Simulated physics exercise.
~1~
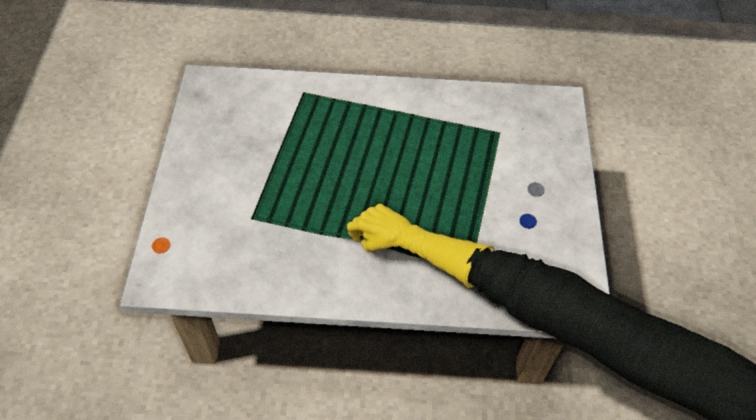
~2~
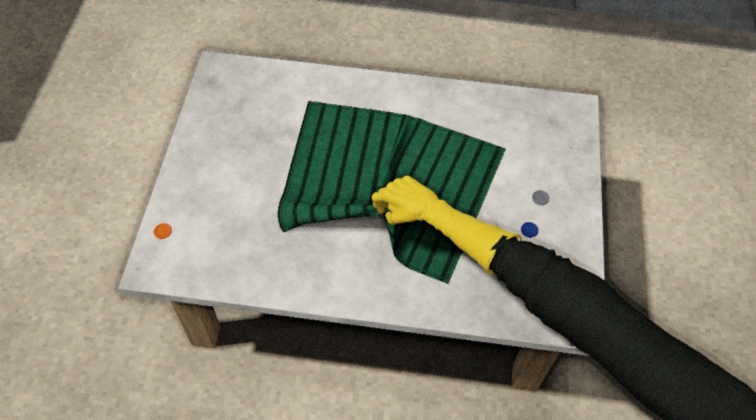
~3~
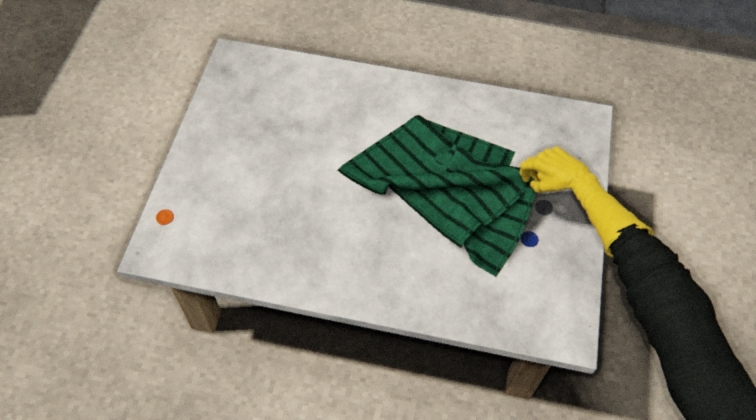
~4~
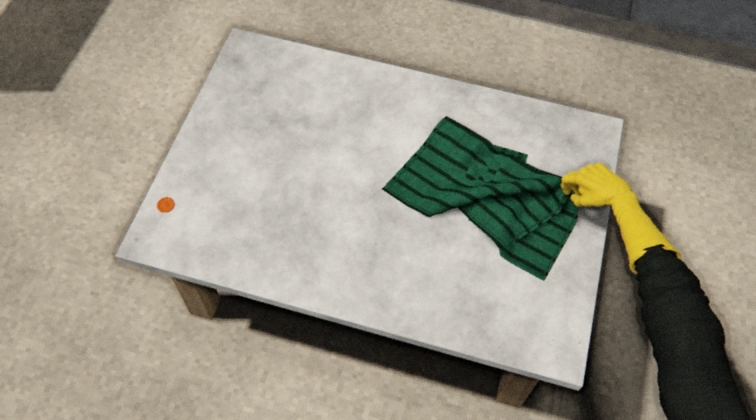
A yellow-gloved hand pinched the near edge of a green striped tea towel lying flat on a pale table, then dragged it rightward into a crumpled heap that covered the grey disc and blue token, while the orange disc stayed in view.
